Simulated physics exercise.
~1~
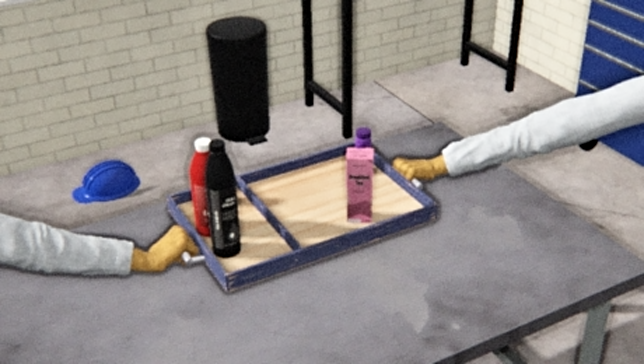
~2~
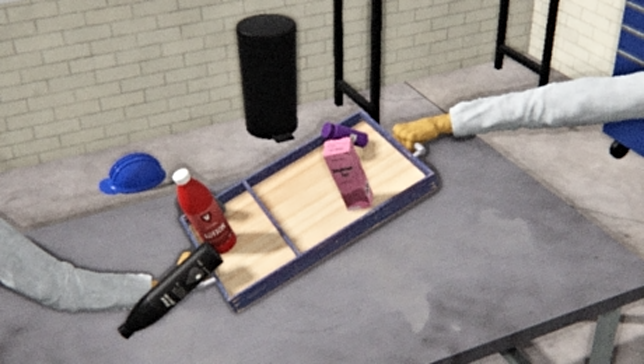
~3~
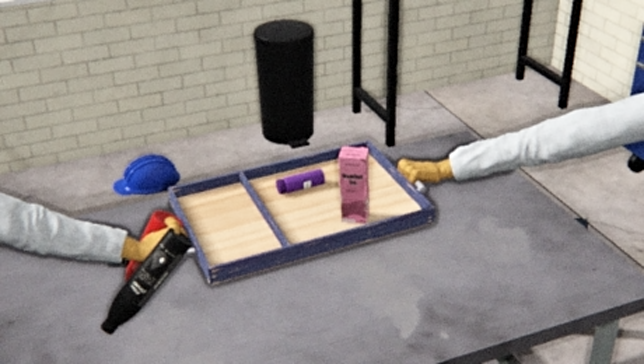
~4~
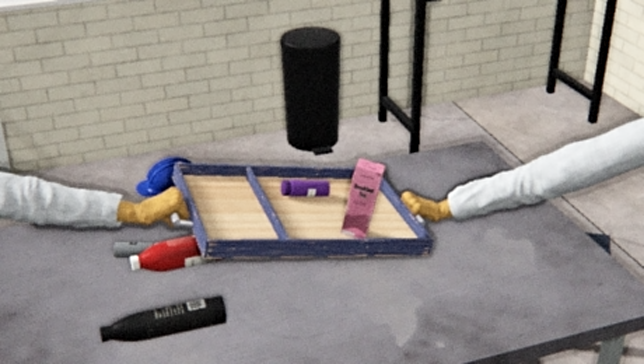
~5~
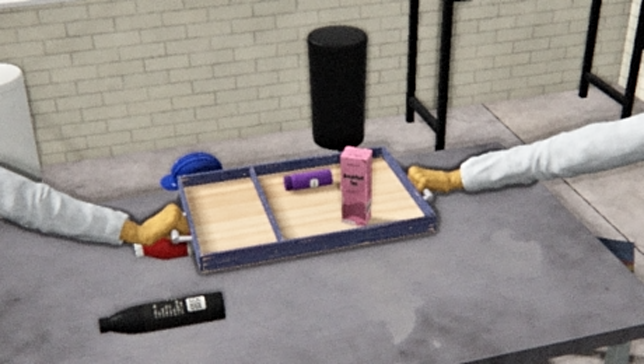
Two gloved hands tilting a divided tray left then right, spilling bottles onto the table while a pink carton ends upright.
